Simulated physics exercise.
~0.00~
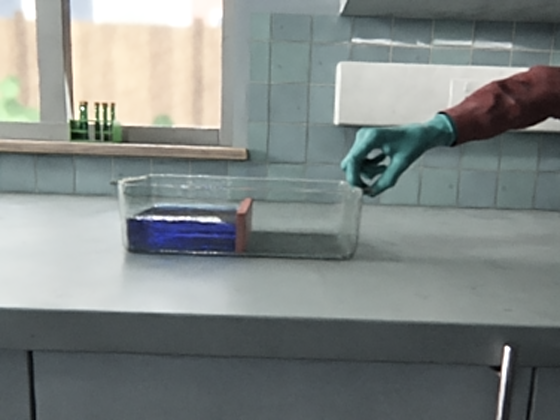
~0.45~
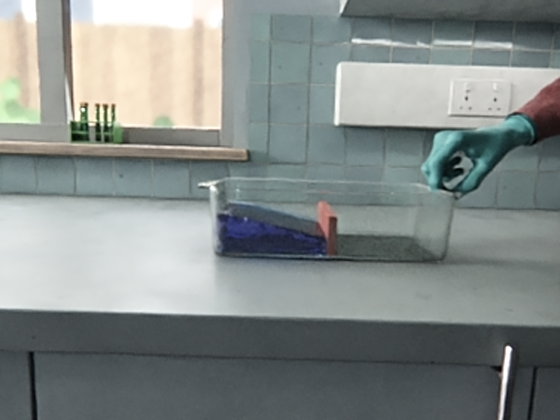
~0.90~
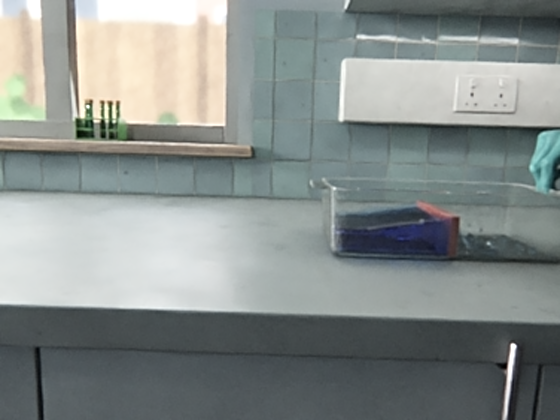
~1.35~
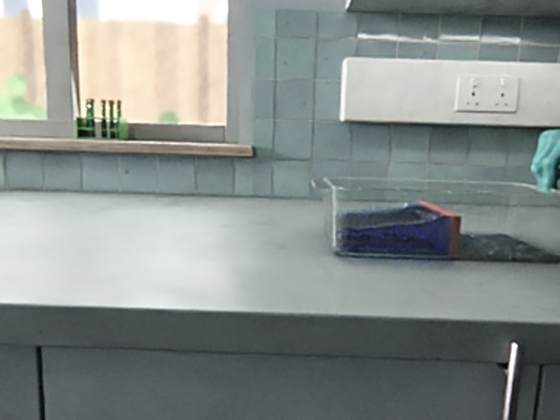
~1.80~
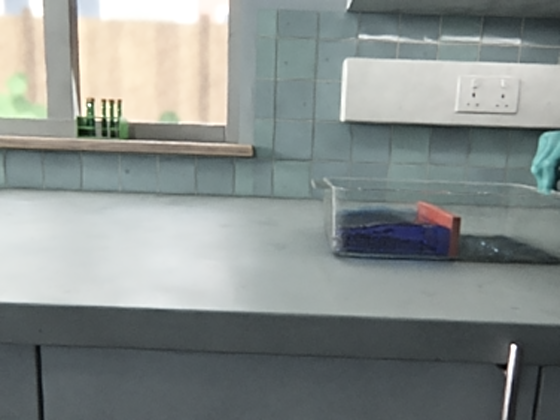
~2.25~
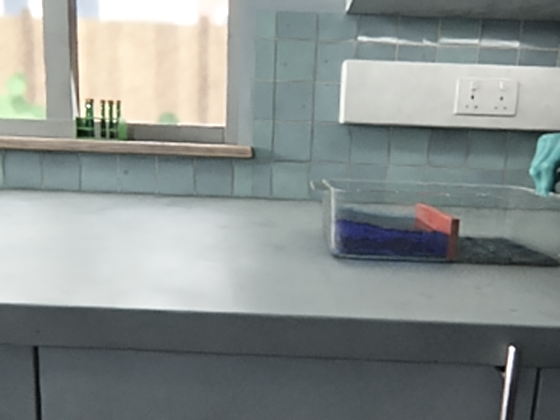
On a grey kitchen worktop beneath a tiled wall and a window, a clear rectangular tub sits with a low reddish divider inside, deep blue water on its left and none on its right. A teal-gloved hand in a dark red sleeve grips the right end and pulls the tub to the right. As it slides, the water slopes, then piles up against the divider, and a little passes to the right side. The tub stops near the right edge of the view, still held by the glove. The water rocks and settles, mostly left of the divider.
